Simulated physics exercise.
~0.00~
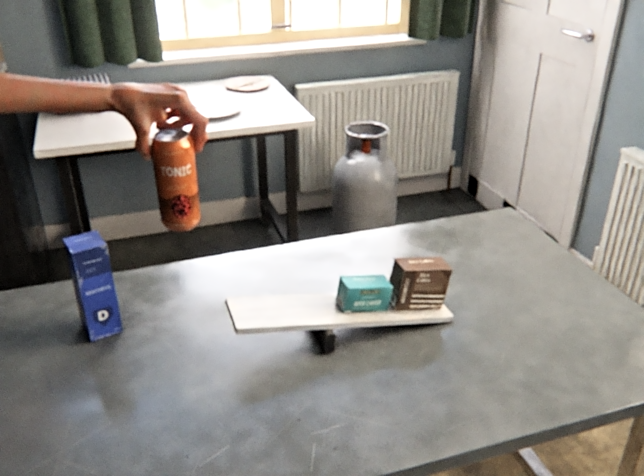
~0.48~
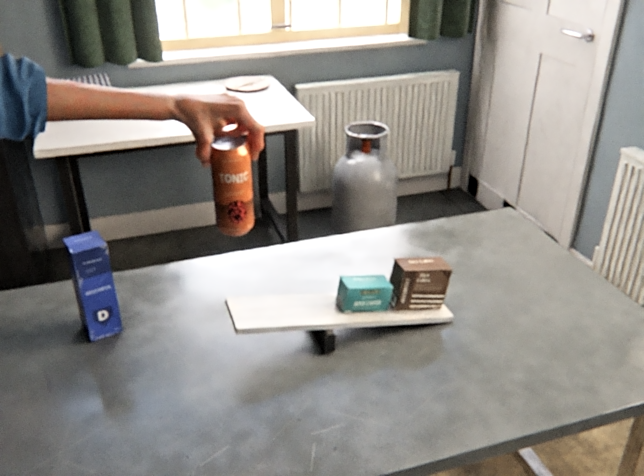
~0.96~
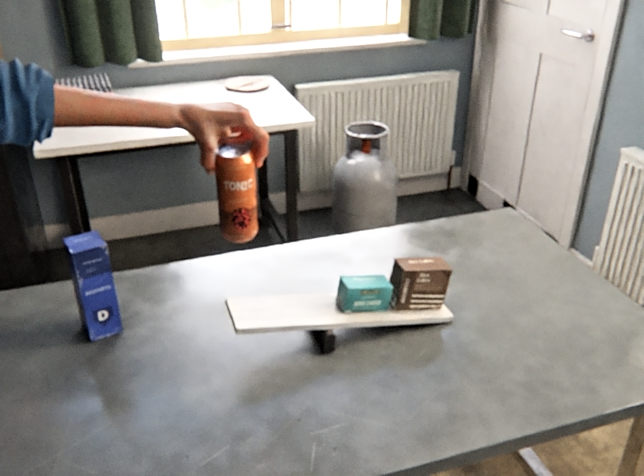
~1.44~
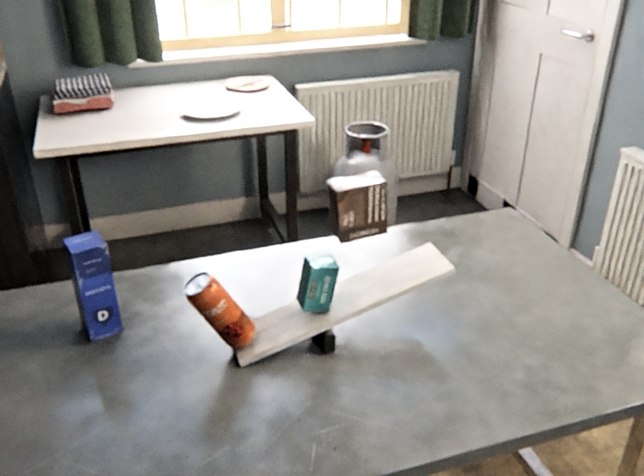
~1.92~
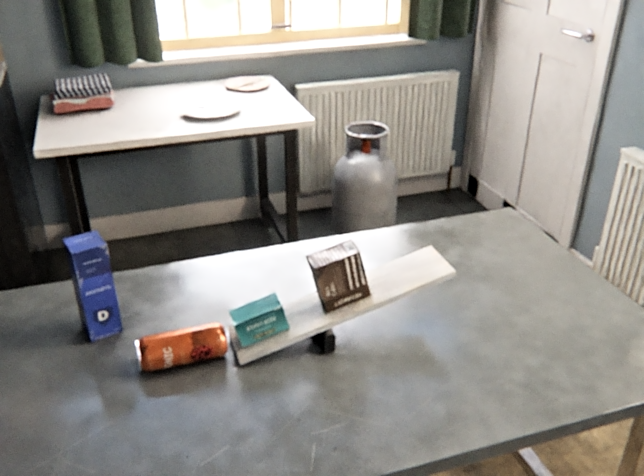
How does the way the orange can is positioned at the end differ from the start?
At the start the orange can is held upright in a hand above the table, and at the end it is lying on its side on the table.
